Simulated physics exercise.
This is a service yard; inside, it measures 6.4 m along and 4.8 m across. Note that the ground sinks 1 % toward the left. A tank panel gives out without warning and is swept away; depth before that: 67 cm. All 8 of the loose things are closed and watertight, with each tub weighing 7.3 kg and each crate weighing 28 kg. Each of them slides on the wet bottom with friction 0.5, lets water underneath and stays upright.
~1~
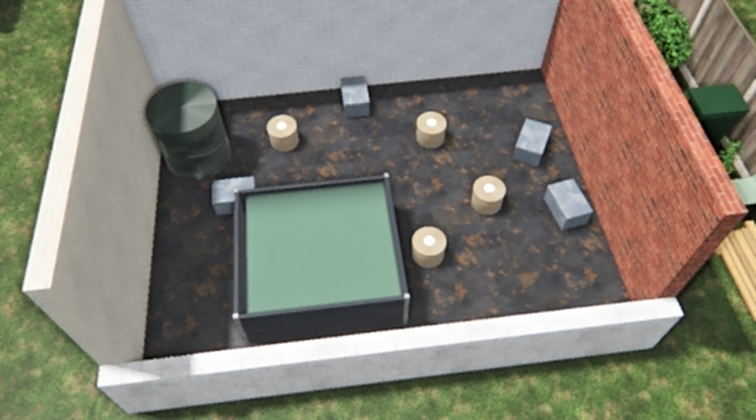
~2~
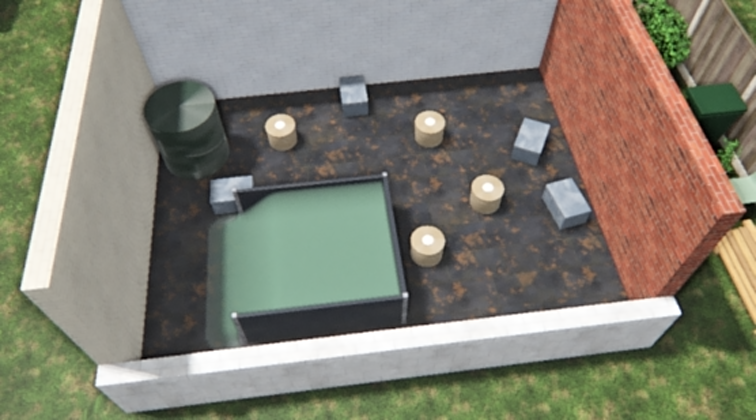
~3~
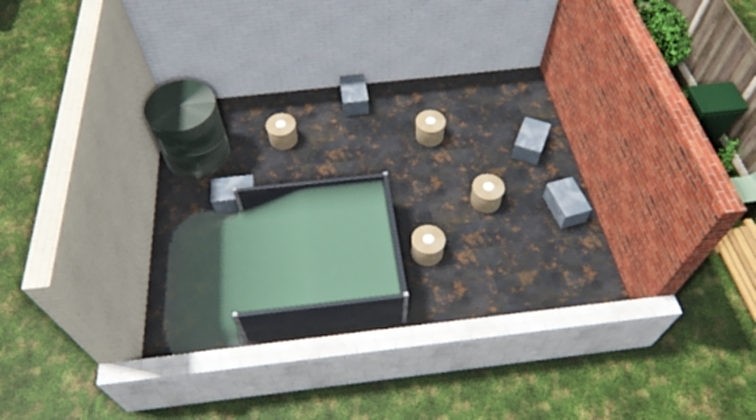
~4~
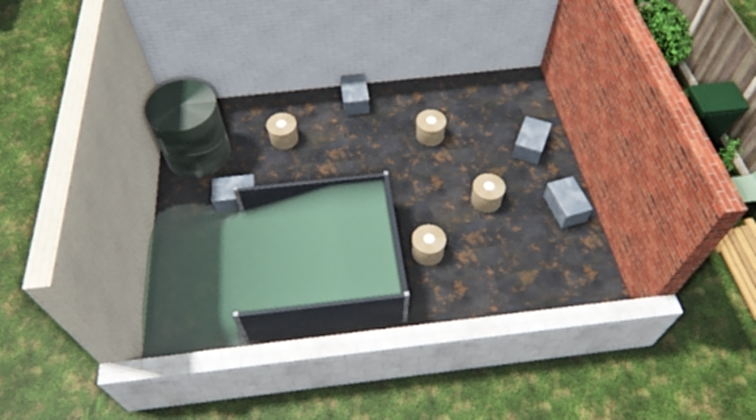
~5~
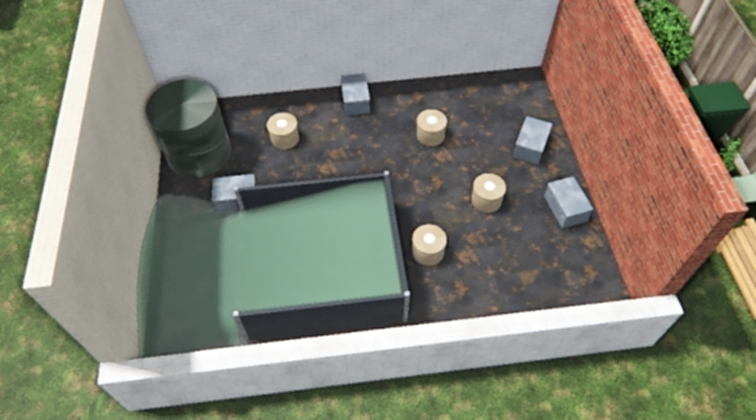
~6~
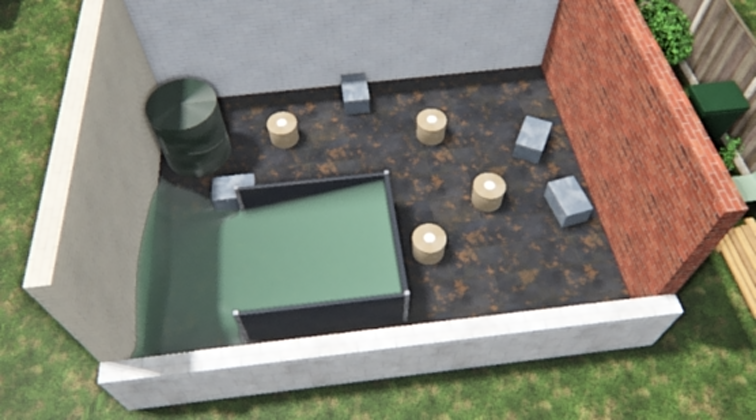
The footage shows a walled yard with wooden stumps, grey blocks and a dark green barrel; the left side of a square tank of green water disappears, and water spreads left across the ground to the pale wall.
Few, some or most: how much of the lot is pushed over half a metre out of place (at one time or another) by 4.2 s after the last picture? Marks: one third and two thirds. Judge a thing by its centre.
That comes to between one and two thirds.
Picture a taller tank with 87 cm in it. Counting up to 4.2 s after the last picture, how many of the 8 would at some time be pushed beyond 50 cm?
Then it comes to 5.
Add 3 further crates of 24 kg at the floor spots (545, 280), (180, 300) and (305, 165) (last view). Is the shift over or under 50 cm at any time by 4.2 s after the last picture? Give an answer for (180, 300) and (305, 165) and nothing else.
Well, in turn they are above that and above that.
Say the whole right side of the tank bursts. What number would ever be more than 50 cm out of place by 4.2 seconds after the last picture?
That gives 7 of them.
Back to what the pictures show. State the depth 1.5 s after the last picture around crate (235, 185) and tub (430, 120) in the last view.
Close to 11 and 0 centimetres.
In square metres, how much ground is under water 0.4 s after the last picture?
Near 7.5 m2 in all.
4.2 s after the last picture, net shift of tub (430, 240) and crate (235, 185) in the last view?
The first is off by 0 cm, the second by 200 cm.
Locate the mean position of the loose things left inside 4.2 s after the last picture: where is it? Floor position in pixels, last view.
They're centred close to (470, 156).
Then, 0.4 s after the last picture 0 of 8 are over 50 cm from their spots; 0 afloat.
Then, 1.5 s after the last picture 0 of 8 are over 50 cm from their spots; 0 afloat.
Then, 2.8 s after the last picture 3 of 8 are over 50 cm from their spots; 1 afloat.
Then, 4.2 s after the last picture 4 of 8 are over 50 cm from their spots, and 4 have been at some point; 2 afloat.
